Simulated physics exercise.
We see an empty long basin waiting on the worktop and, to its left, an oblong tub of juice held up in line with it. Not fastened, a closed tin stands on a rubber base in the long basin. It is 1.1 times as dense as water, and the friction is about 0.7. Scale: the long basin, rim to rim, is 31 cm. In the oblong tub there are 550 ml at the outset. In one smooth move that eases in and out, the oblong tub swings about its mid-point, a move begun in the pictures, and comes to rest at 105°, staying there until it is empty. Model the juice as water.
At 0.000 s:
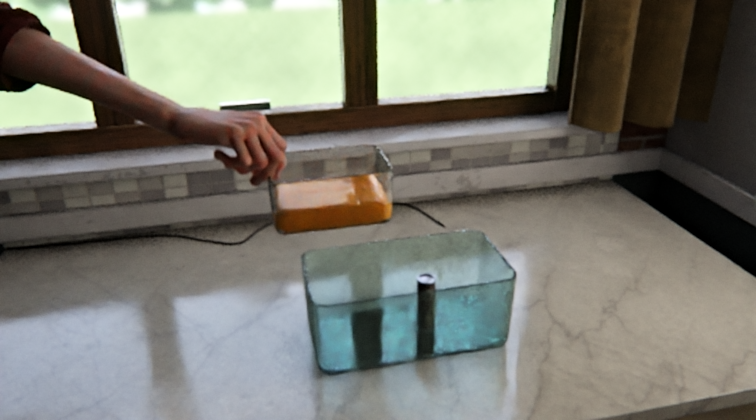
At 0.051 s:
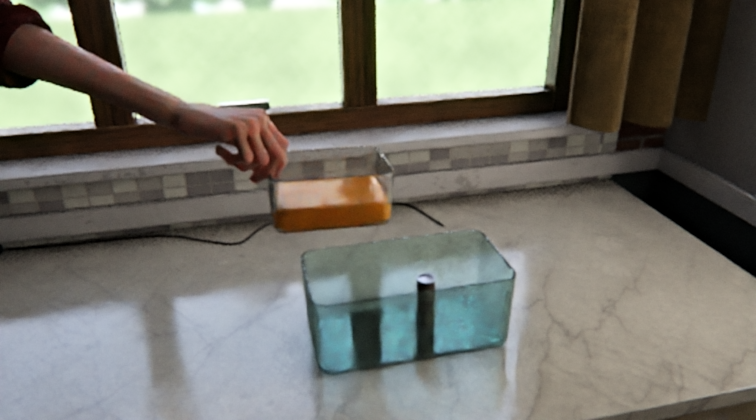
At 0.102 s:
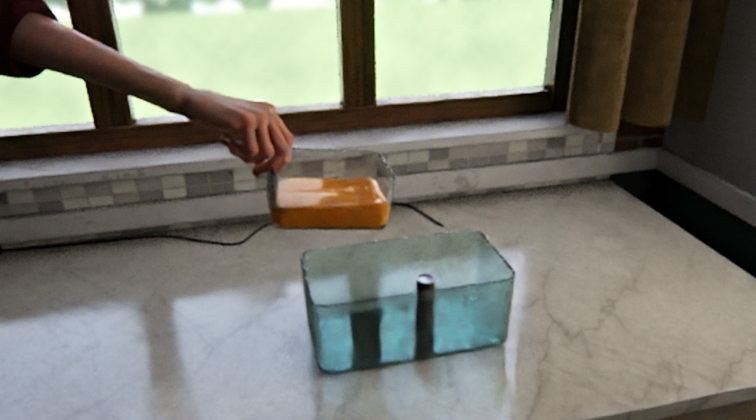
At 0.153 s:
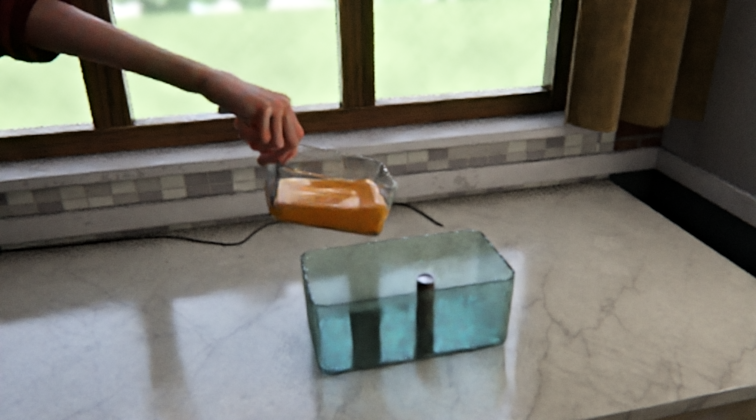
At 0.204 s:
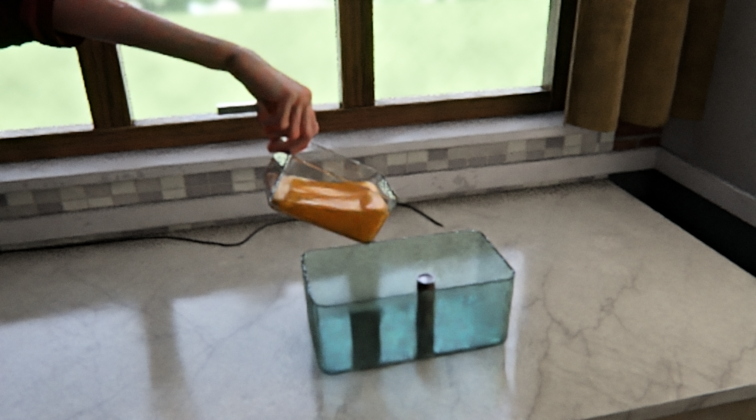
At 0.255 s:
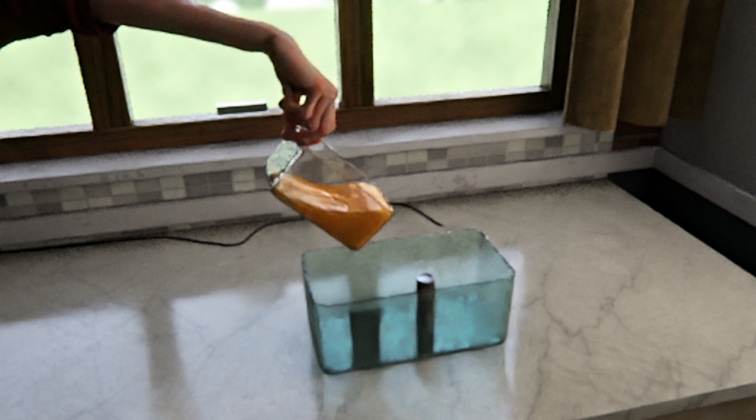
At first, a hand holds a clear oblong tub of orange juice level above and to the left of an empty bluish long basin, where a closed tin stands. The hand then swings the tub clockwise, gently and then more steeply, its right side dipping as the juice gathers toward the lower corner.
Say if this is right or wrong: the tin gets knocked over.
Right, it gets knocked over.
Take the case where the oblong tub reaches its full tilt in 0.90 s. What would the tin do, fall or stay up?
Then the tin does not tip.
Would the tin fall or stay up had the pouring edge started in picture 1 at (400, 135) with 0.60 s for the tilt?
Result: Tin upright.
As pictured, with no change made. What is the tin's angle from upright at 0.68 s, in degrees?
20°.
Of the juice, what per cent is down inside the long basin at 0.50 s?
Around 46%.
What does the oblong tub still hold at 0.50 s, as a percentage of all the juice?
Fraction remaining: Approx. 16 per cent.
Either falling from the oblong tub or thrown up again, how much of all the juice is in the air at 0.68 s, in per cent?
Airborne fraction: Approx. 4 %.
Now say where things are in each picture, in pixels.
In the first picture, tilt 0°; pouring edge (385, 159); surface from (272, 197) to (382, 185); the long basin's rim runs from (307, 279) to (499, 253); the tin's top is at (426, 280).
In the second picture, tilt 2°; pouring edge (385, 160); surface from (272, 196) to (381, 186).
In the third picture, tilt 8°; pouring edge (387, 166); surface from (271, 195) to (381, 187).
In the fourth picture, tilt 18°; pouring edge (389, 176); surface from (269, 190) to (381, 190).
In the fifth picture, tilt 30°; pouring edge (389, 188); surface from (268, 186) to (382, 193).
In the sixth picture, tilt 44°; pouring edge (386, 201); surface from (273, 178) to (385, 195).
After 0.50 s the tilt is 101° and 15 per cent is still to pour; the tin stands where it began.
After 0.68 s the tilt is 105° and 3 per cent is still to pour; the tin leans 18°.
After 0.87 s the tilt is 105° and 0 per cent is still to pour; the tin leans 43°.
After 1.07 s the tilt is 105° and 0 per cent is still to pour; the tin lies on its side.
In the end the tin lies on its side.
